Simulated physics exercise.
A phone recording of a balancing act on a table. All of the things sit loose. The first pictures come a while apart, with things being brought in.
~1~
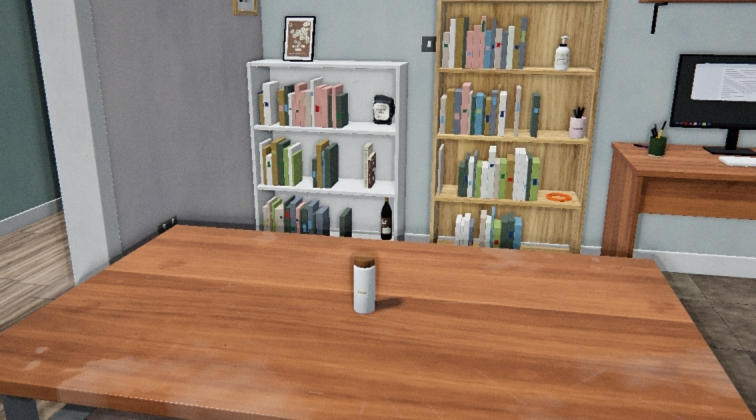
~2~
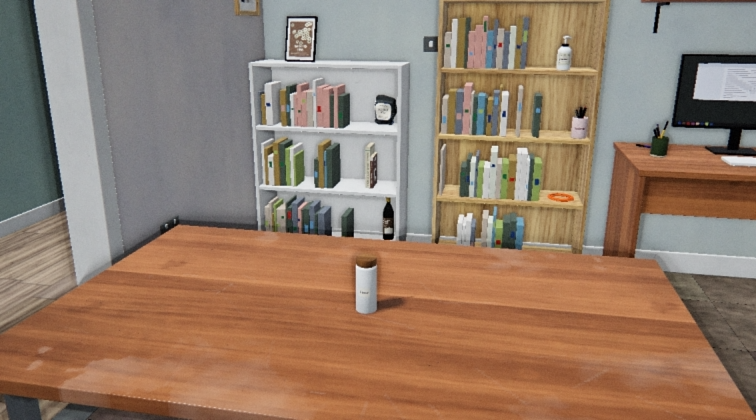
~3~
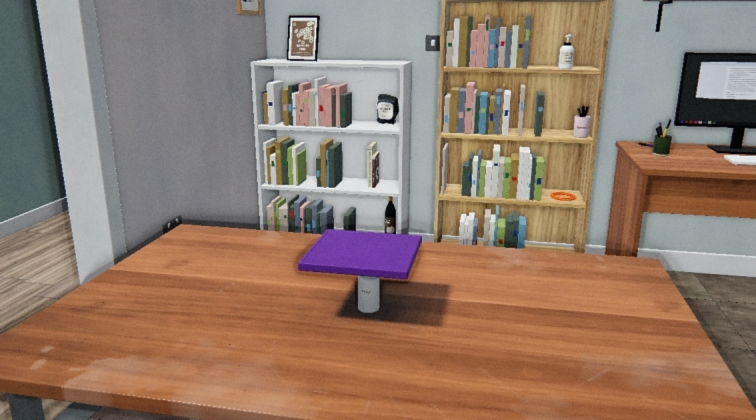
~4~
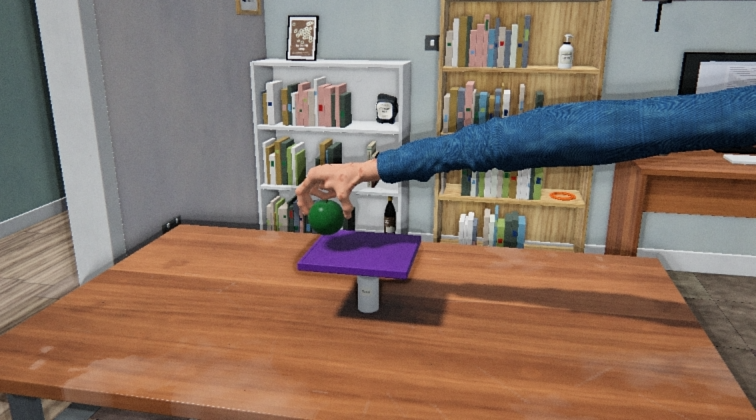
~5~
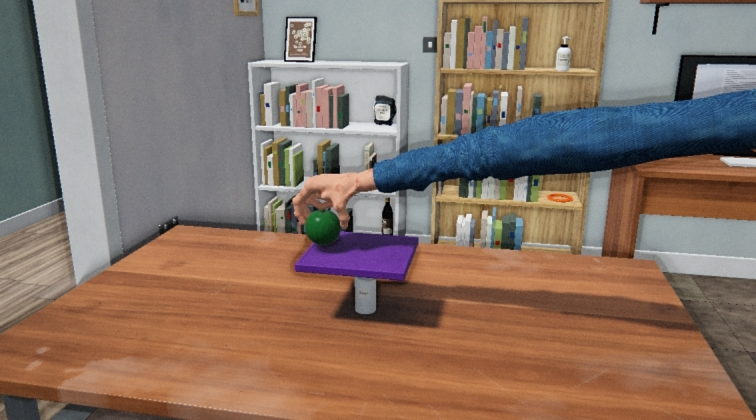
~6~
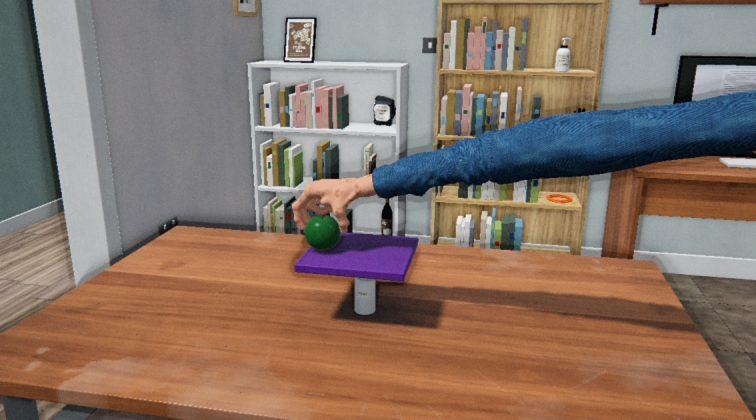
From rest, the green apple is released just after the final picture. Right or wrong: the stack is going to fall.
Right, it falls.
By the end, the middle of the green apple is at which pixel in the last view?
At about (304, 293).
Then, 0.30 s after the last picture, green apple now fallen; purple lid tipped 41° from how it was.
Then, 0.50 s after the last picture, purple lid on its side.
Then, 0.80 s after the last picture, purple lid now fallen; white shaker tipped 34° from how it was.
Then, 0.90 s after the last picture, white shaker now fallen.
By the end, fallen, green apple, white shaker and purple lid. Seen from the same camera at the end, green apple near (304, 293). The stack comes apart.
